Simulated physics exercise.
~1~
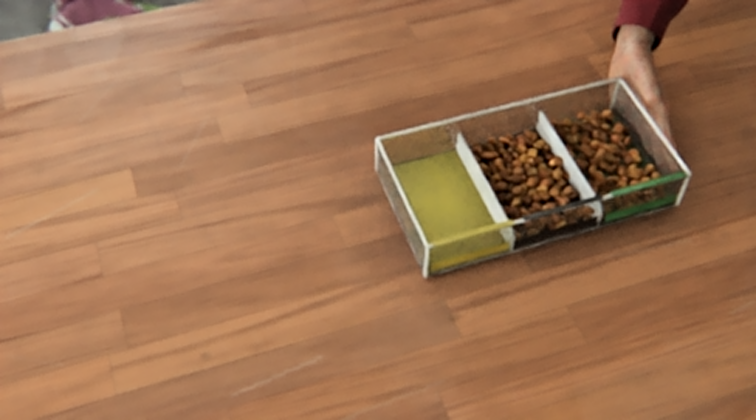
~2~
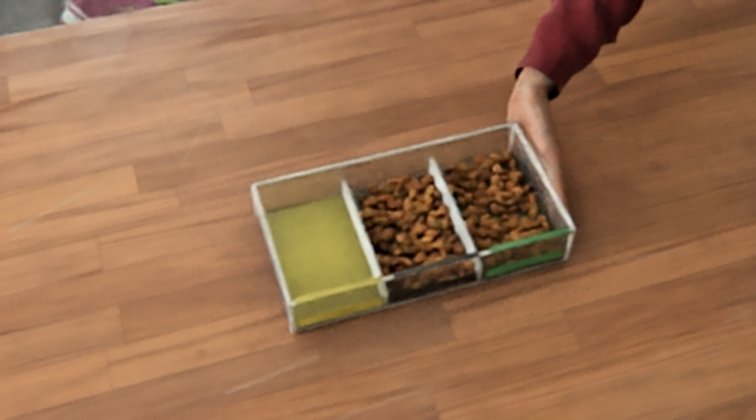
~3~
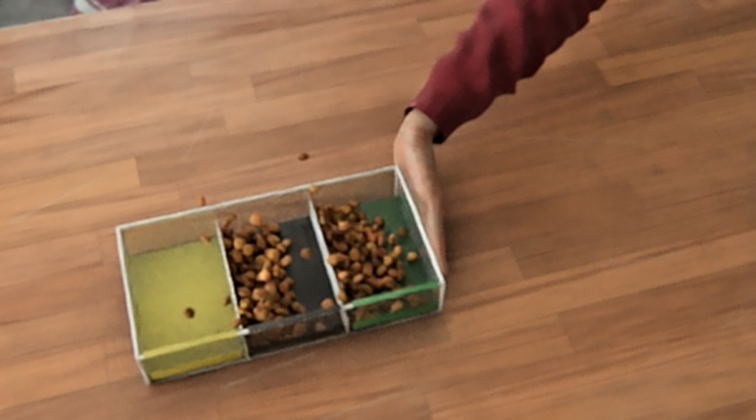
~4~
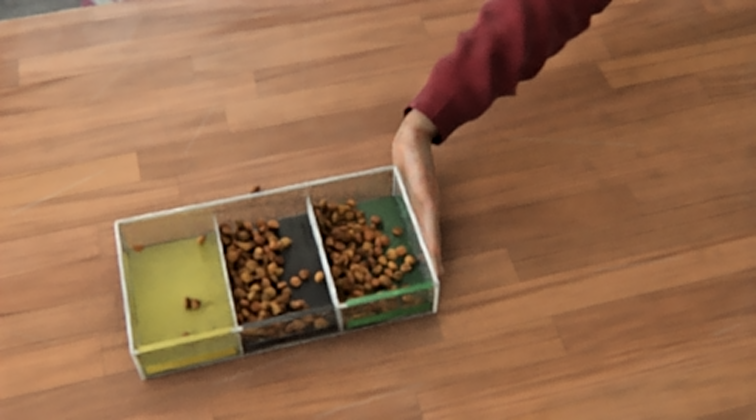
A clear, open tray with three compartments sits on a wooden plank surface, seen from above at an angle, its floors yellow at left, black in the middle and green at right. Brown kibble fills the middle and right compartments, while the yellow one is empty. A hand in a dark red sleeve, at the tray's right end, moves it left and toward the viewer. As it stops, the kibble bunches leftward, baring dark and green floor, and a few bits fly up. Finally, a few pieces rest on the yellow floor, with most still in the other two compartments.
